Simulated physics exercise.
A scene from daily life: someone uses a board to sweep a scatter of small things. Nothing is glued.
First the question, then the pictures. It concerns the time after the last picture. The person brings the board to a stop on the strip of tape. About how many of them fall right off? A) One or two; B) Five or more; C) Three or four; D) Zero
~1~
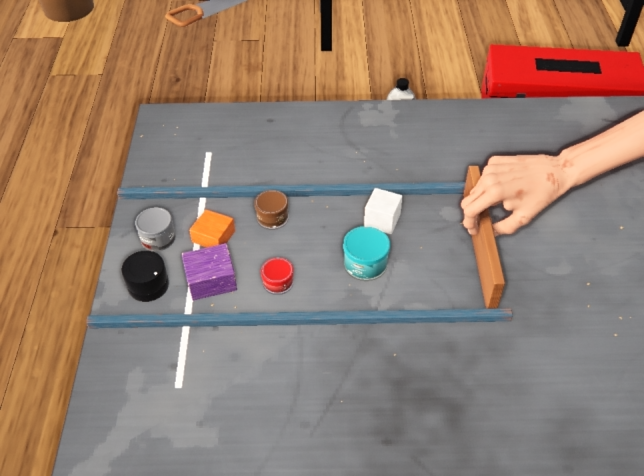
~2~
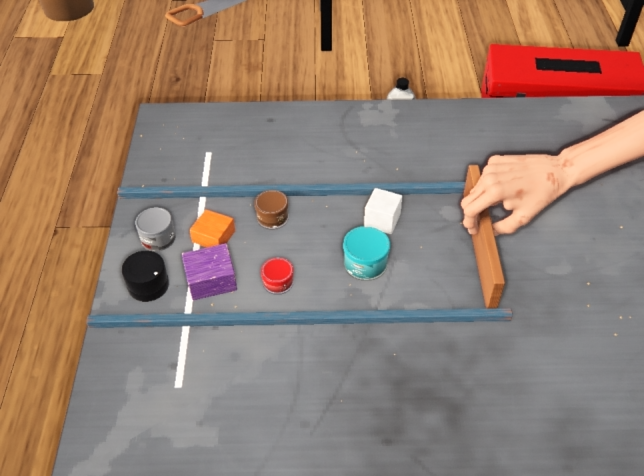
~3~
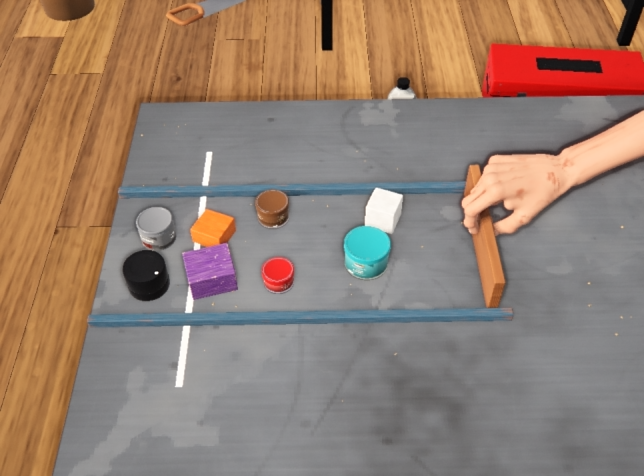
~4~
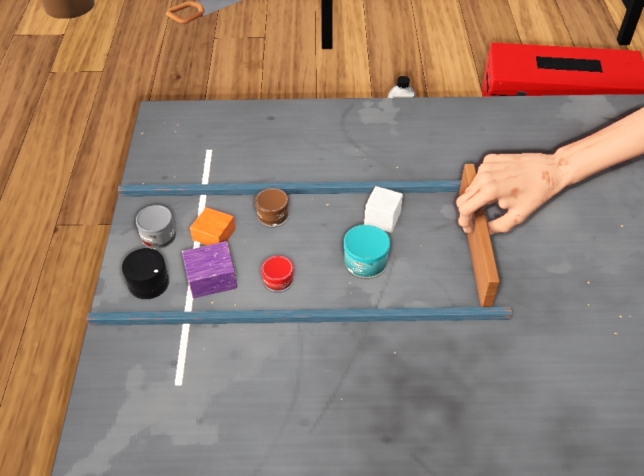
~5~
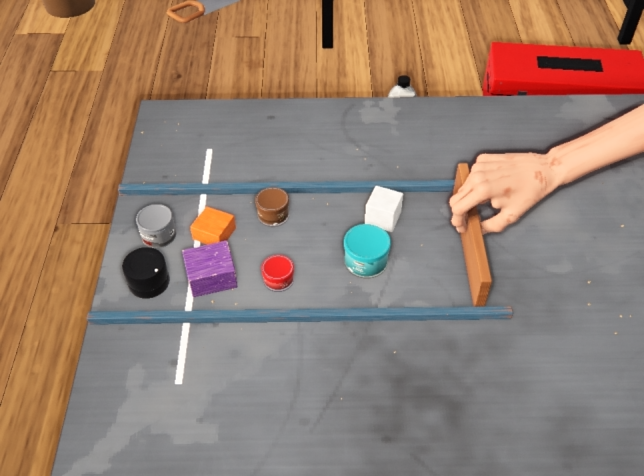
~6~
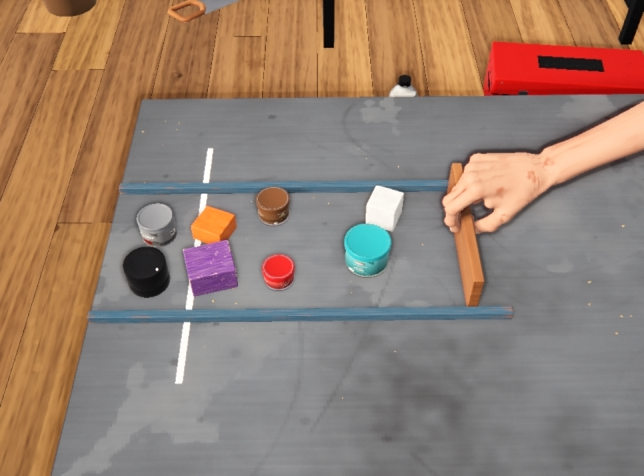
One or two.
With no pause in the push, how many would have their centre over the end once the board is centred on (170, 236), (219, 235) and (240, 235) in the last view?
That makes 2, 0, 0.
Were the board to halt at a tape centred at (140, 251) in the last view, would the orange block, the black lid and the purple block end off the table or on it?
In that case the orange block slides off, the black lid slides off and the purple block slides off.
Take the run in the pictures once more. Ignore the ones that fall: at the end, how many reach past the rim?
The count would be 1.
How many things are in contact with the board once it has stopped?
It adds up to 3.
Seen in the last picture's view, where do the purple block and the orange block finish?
You'll find the first one at (131, 273) and the second at (147, 231).
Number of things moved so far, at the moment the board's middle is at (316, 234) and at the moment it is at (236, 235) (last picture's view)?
That makes 4 at the first spot and 8 at the second.
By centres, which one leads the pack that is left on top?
Foremost: The grey tub.
Early on, none off yet; black lid at rest near (147, 272); grey tub at rest near (157, 226); orange block at rest near (214, 227).
Finally, the number that fall off is one or two; lost, black lid.
